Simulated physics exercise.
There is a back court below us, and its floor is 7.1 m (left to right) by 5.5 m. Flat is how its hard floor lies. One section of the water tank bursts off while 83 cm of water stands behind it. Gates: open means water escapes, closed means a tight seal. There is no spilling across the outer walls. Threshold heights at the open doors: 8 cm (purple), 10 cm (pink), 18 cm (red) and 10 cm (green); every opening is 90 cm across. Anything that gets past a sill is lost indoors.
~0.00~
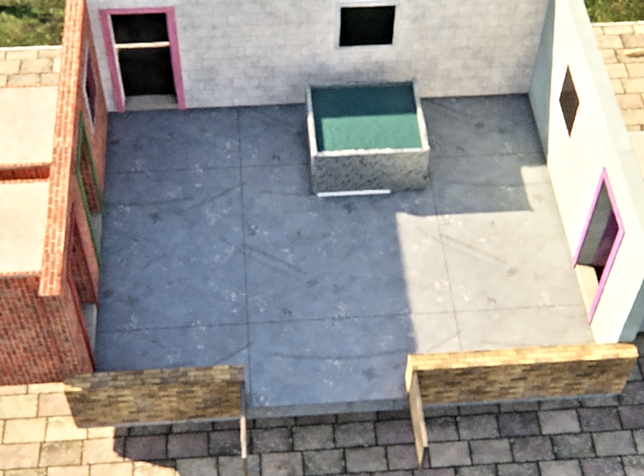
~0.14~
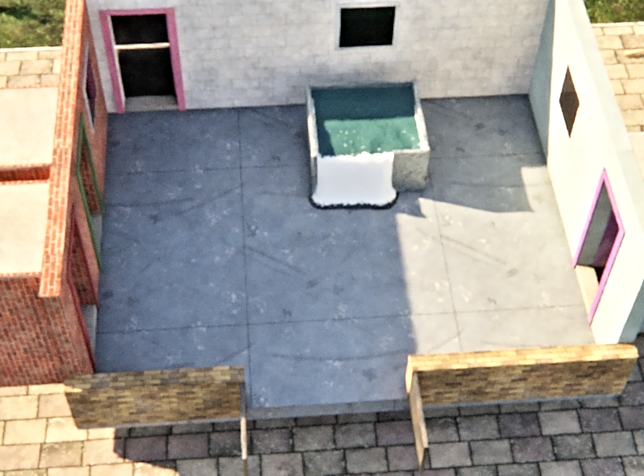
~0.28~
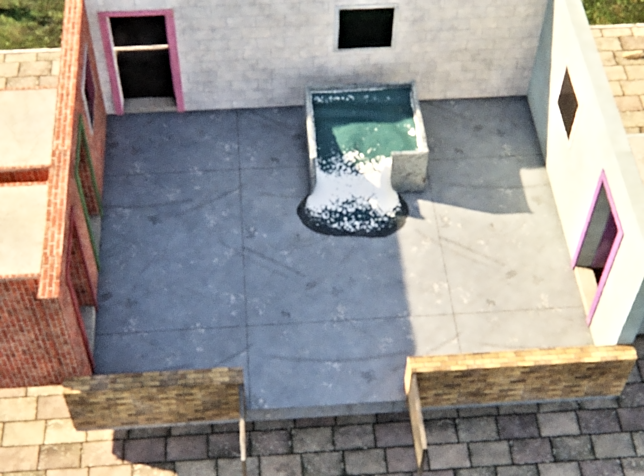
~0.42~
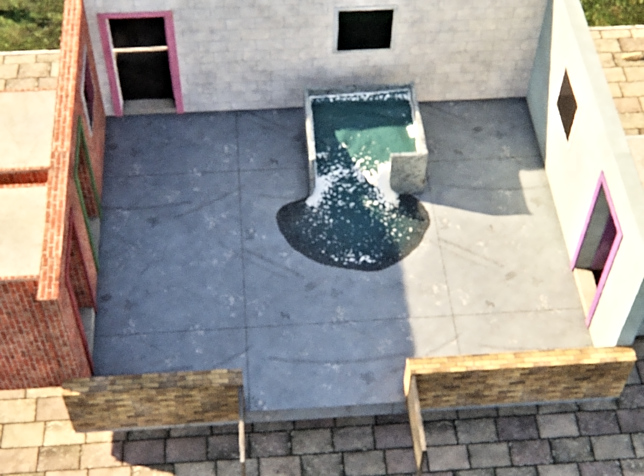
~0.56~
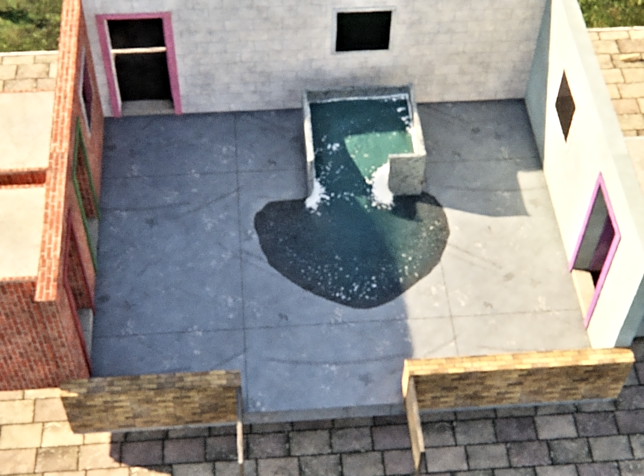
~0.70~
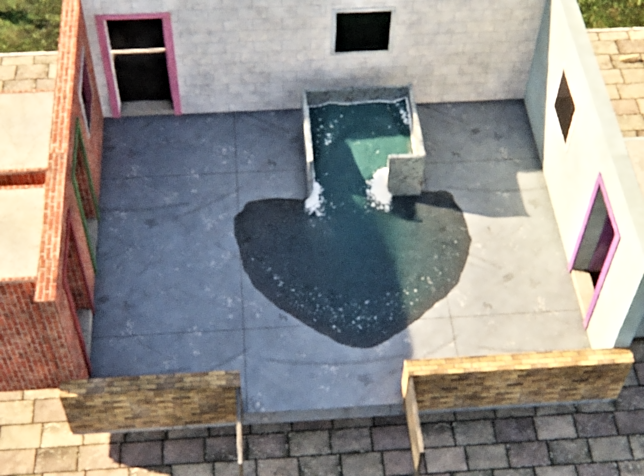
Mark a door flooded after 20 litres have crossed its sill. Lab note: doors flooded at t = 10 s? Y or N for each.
In order: The purple door stops short of the limit; the pink door stops short of the limit; the red door stops short of the limit; the green door stops short of the limit.
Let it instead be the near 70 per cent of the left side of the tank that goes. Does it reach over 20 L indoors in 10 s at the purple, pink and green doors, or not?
Then it goes purple fine, pink too high, green too high.
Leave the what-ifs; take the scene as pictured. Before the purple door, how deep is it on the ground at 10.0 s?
The mean depth is around 3.5 cm.
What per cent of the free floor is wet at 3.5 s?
Close to 50 in a hundred.
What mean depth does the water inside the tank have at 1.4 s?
About 39 cm.
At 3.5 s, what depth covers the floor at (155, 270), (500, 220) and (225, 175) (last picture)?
Close to 1, 0 and 0 centimetres.
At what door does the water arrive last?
The pink door is last.
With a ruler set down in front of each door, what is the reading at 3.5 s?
Purple 9 cm, pink 0 cm, red 11 cm, green 1 cm.
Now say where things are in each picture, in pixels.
The water tank at (366, 120) is whole and still, 83 cm deep, in the first picture.
Water pours out at (353, 180) and has run 0.7 m, to (312, 198); typically 10 cm deep outside, 83 cm at the water tank's back, in the second picture.
The front is at (392, 228), 0.9 m from the gap at (352, 182); 1.0 m2 of floor is under water; 78 cm left at the back of the water tank, in the third picture.
Water pours out at (351, 185) and has run 1.4 m, to (380, 265); typically 10 cm deep outside, 71 cm at the water tank's back, in the fourth picture.
Water pours out at (349, 186) and has run 2.1 m, to (371, 303); typically 6 cm deep outside, 70 cm at the water tank's back, in the fifth picture.
Water pours out at (349, 187) and has run 2.7 m, to (359, 342); typically 5 cm deep outside, 63 cm at the water tank's back, in the sixth picture.
After 1.4 s water covers 40 % of the floor and is deepest (35 cm) near (342, 200); purple door not reached, pink door not reached, red door not reached, green door not reached.
After 2.2 s water covers 50 % of the floor and is deepest (24 cm) near (428, 375); purple door 2 cm at the sill, 0 L in, pink door not reached, red door not reached, green door not reached.
After 3.5 s water covers 50 % of the floor and is deepest (18 cm) near (595, 376); purple door 9 cm at the sill, 1 L in, pink door not reached, red door 11 cm at the sill, 0 L in, green door 1 cm at the sill, 0 L in.
After 6.0 s water covers 85 % of the floor and is deepest (8 cm) near (570, 377); purple door 6 cm at the sill, 3 L in, pink door not reached, red door 5 cm at the sill, 0 L in, green door 3 cm at the sill, 0 L in.
After 10.0 s water covers 95 % of the floor and is deepest (7 cm) near (332, 118); purple door 3 cm at the sill, 4 L in, pink door 4 cm at the sill, 0 L in, red door 3 cm at the sill, 0 L in, green door 2 cm at the sill, 0 L in.
